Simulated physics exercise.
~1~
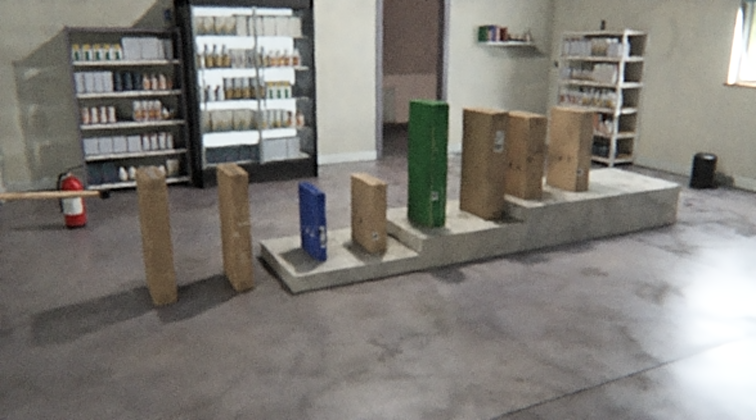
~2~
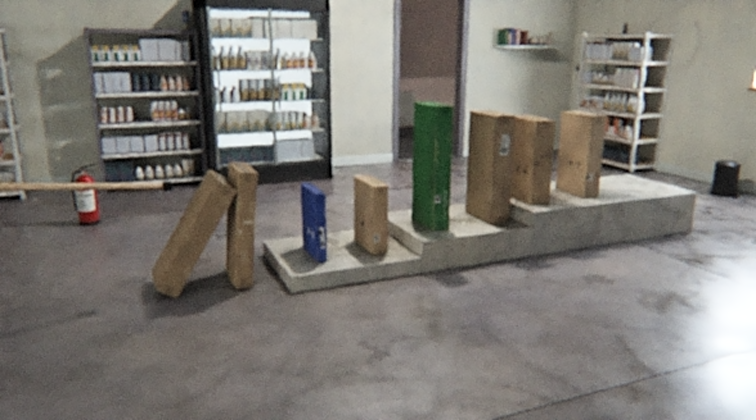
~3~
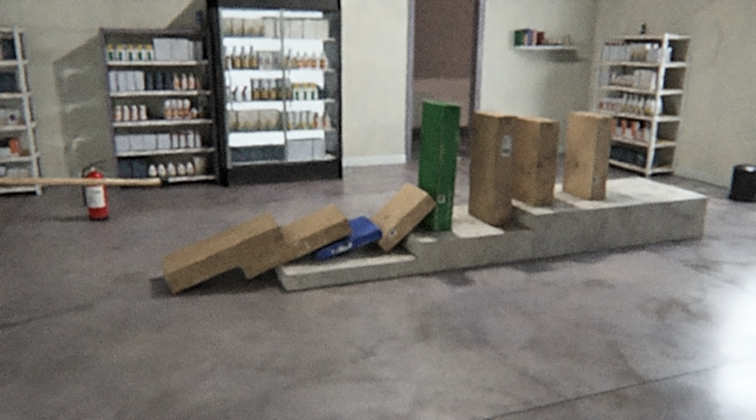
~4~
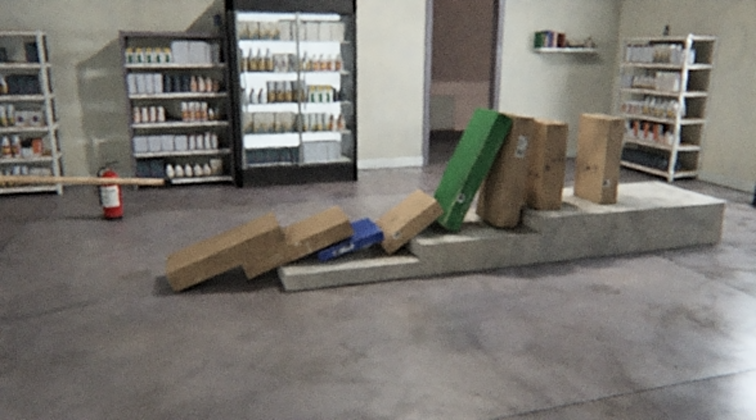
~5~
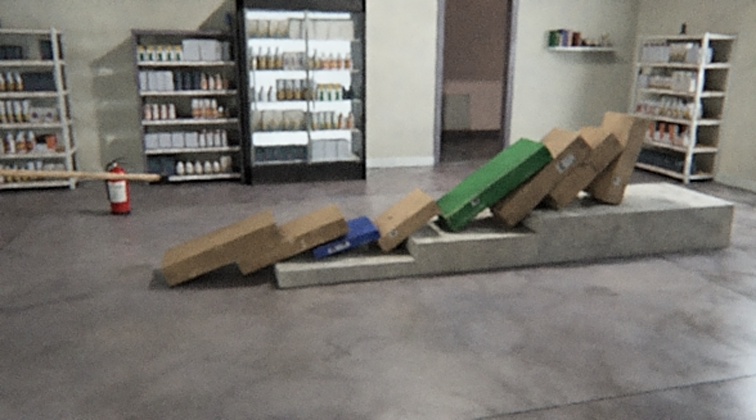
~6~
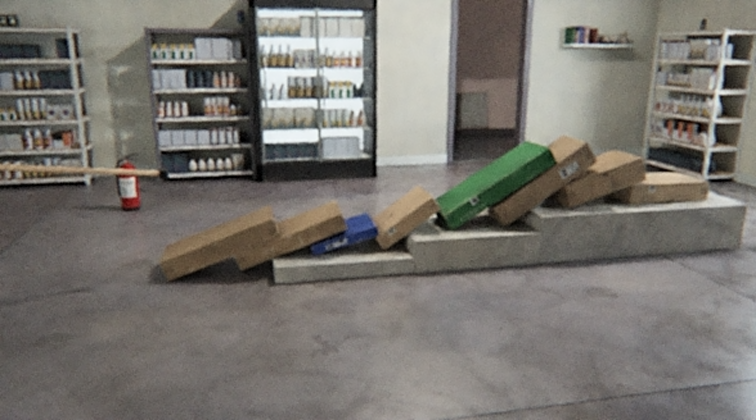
A row of tall cartons, one blue and one green among the brown, toppled one after another to the right up some low steps after a pole reached in from the left, until none was left standing.
